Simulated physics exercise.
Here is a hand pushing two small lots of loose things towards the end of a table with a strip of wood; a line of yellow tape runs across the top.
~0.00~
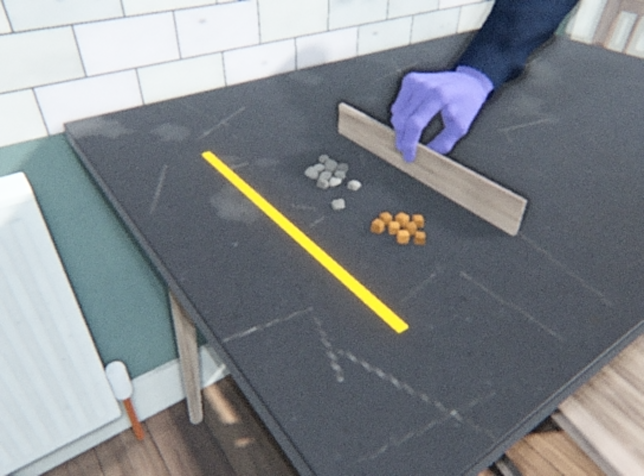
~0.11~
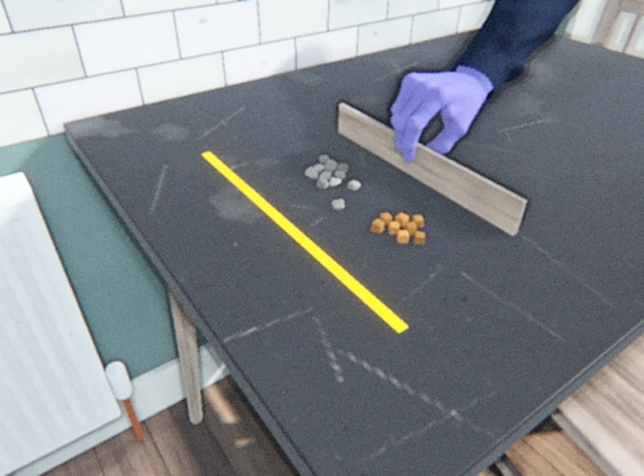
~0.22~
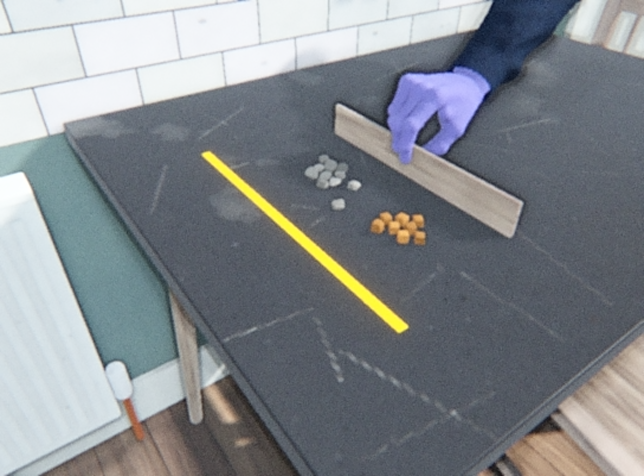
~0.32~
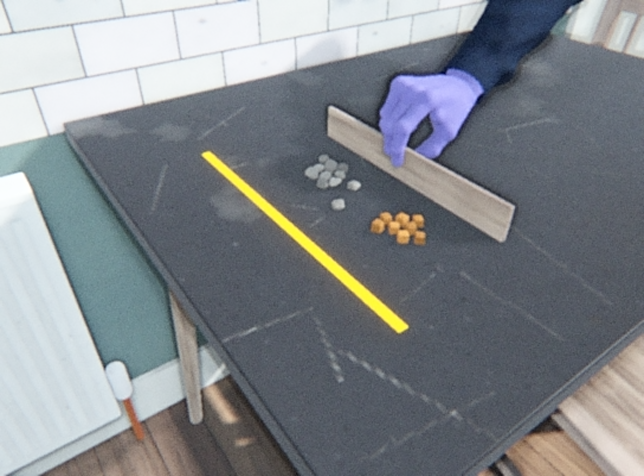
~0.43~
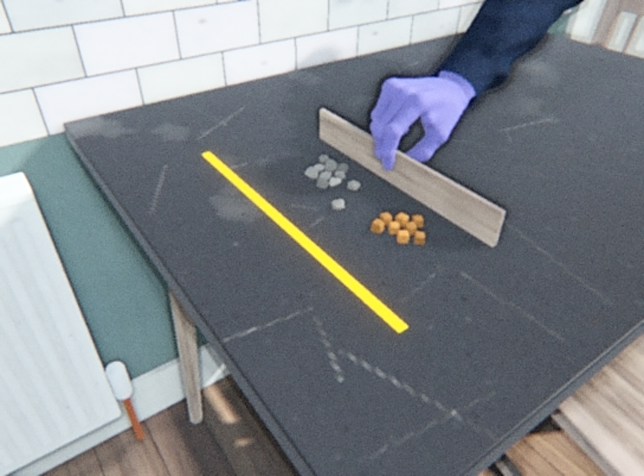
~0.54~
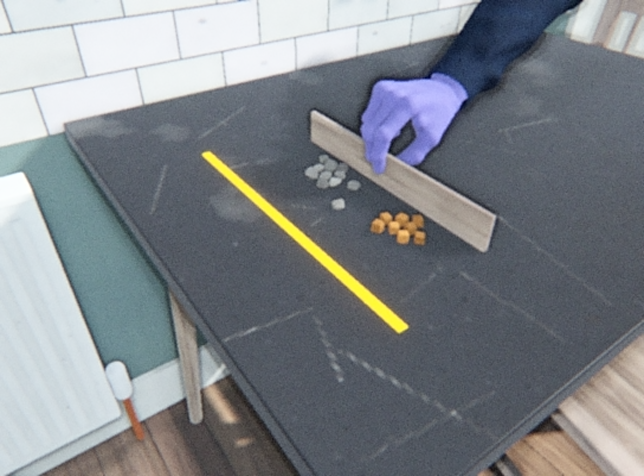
In the video, a purple-gloved hand holds a strip of wood upright on a dark table, then slides it slowly a short way left towards small grey pieces and orange-brown cubes, which stay still beside a yellow line.
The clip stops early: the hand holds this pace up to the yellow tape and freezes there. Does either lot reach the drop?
Note. Nearer lot: No pieces fall. Farther lot: No pieces fall.
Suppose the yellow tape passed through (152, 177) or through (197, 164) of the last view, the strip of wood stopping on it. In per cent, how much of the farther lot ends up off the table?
With the first stop around 0 % ends off the table, and with the second around 0 %.
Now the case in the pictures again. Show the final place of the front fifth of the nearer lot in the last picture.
It ends up roughly at (308, 267).
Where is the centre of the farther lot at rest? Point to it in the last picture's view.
Looks to me like it ends up close to (248, 202).
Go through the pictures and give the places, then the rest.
In the first frame, strip of wood at (505, 209), at rest; yellow tape at (212, 159), well back from the edge; edge at (170, 273); nearer lot at (394, 228), a few brown sugar cubes; farther lot at (325, 176), a few bits of gravel.
In the second frame, strip of wood at (505, 209), at rest; farther lot at (325, 176).
In the third frame, strip of wood at (501, 210); nearer lot at (394, 228).
In the fourth frame, strip of wood at (493, 214); farther lot at (325, 176).
In the fifth frame, strip of wood at (484, 219); nearer lot at (394, 228).
In the sixth frame, strip of wood at (474, 224); yellow tape at (212, 159); edge at (170, 273); nearer lot at (394, 228); farther lot at (325, 176).
Around 1.09 s, strip of wood still moving, near (336, 174); nearer lot all on the table, its front near (355, 234); farther lot all on the table, its front near (289, 188).
Around 1.66 s, strip of wood stopped at the yellow tape; nearer lot all on the table, its front near (298, 259); farther lot all on the table, its front near (236, 207).
Finally (2.1 s), strip of wood stopped at the yellow tape; nearer lot all on the table, its front near (298, 259); farther lot all on the table, its front near (236, 207).
